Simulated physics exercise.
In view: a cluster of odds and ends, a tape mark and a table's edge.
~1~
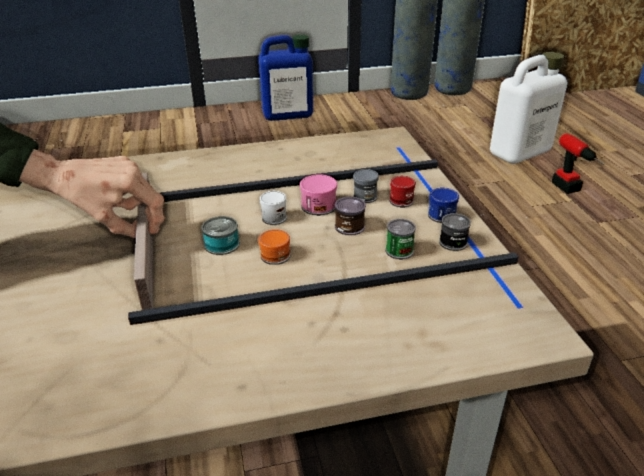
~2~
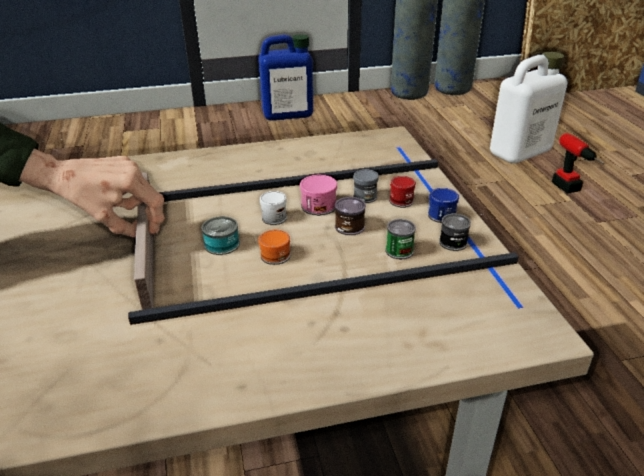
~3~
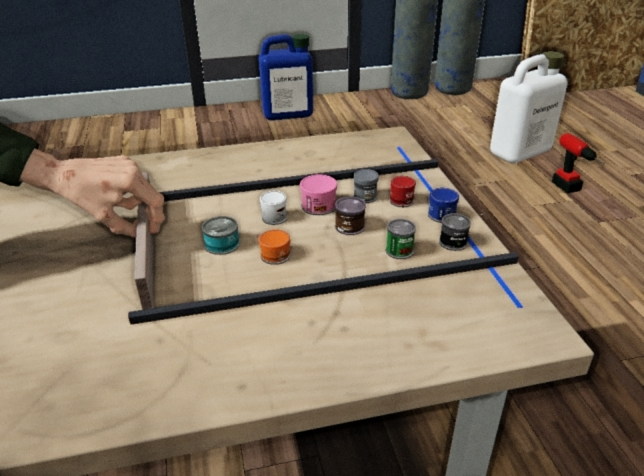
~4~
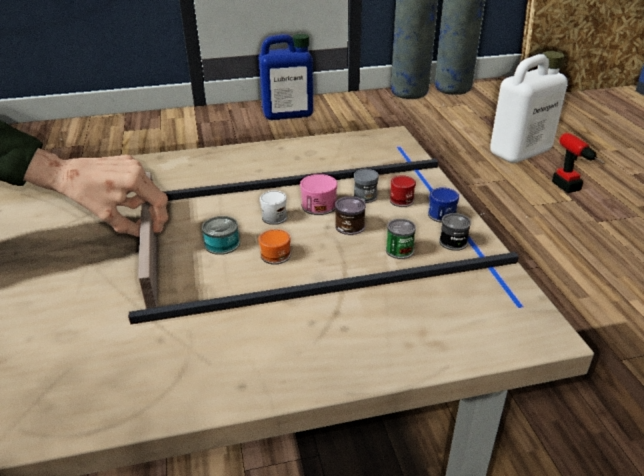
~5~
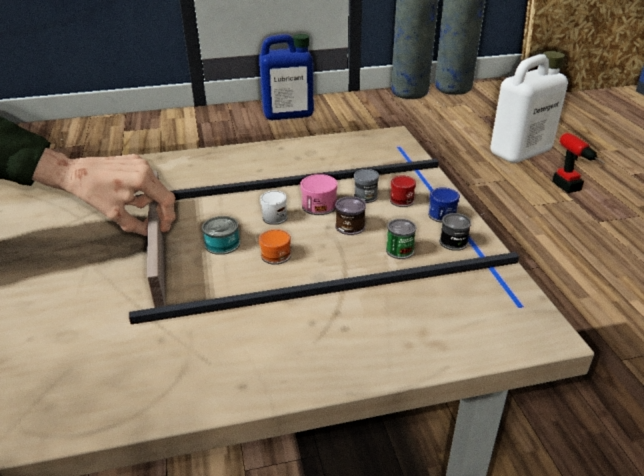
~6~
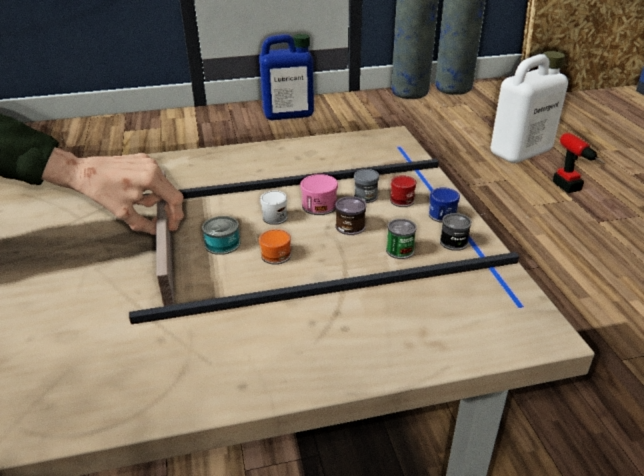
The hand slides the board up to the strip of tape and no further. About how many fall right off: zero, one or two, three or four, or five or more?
As it turns out, the number that fall off is five or more.
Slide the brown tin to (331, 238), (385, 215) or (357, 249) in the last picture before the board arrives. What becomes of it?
Place by place, it comes down; falls; stays on.
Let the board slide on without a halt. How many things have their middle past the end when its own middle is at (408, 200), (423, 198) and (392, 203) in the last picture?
Past the end: 1, 1 and 0.
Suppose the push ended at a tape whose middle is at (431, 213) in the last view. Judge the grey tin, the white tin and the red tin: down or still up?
The grey tin falls; the white tin remains up; the red tin does not fall.
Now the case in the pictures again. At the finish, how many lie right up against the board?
5 of them.
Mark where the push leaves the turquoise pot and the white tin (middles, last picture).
The turquoise pot stops around (465, 202); the white tin around (450, 187).
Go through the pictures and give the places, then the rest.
In the first picture, blue pot (443, 206); black pot (455, 232); red tin (402, 192); board (145, 236); tape (447, 212).
In the second picture, black pot (455, 232); grey tin (366, 186).
In the third picture, red tin (402, 192); turquoise pot (221, 235).
In the fourth picture, blue pot (443, 205); orange pot (275, 247).
In the fifth picture, black pot (455, 232); white tin (274, 208).
In the sixth picture, blue pot (444, 205); black pot (455, 232); red tin (403, 192); board (165, 233); tape (448, 211).
Soon after, none off yet; blue pot at rest near (444, 205); black pot at rest near (455, 232); red tin at rest near (403, 192).
Then, none off yet; blue pot moved about its own width near (476, 202); black pot at rest near (457, 231); red tin moved about its own width near (425, 188).
By the end, the number that fall off is five or more; fallen, brown tin, grey tin, red tin, black pot and blue pot.
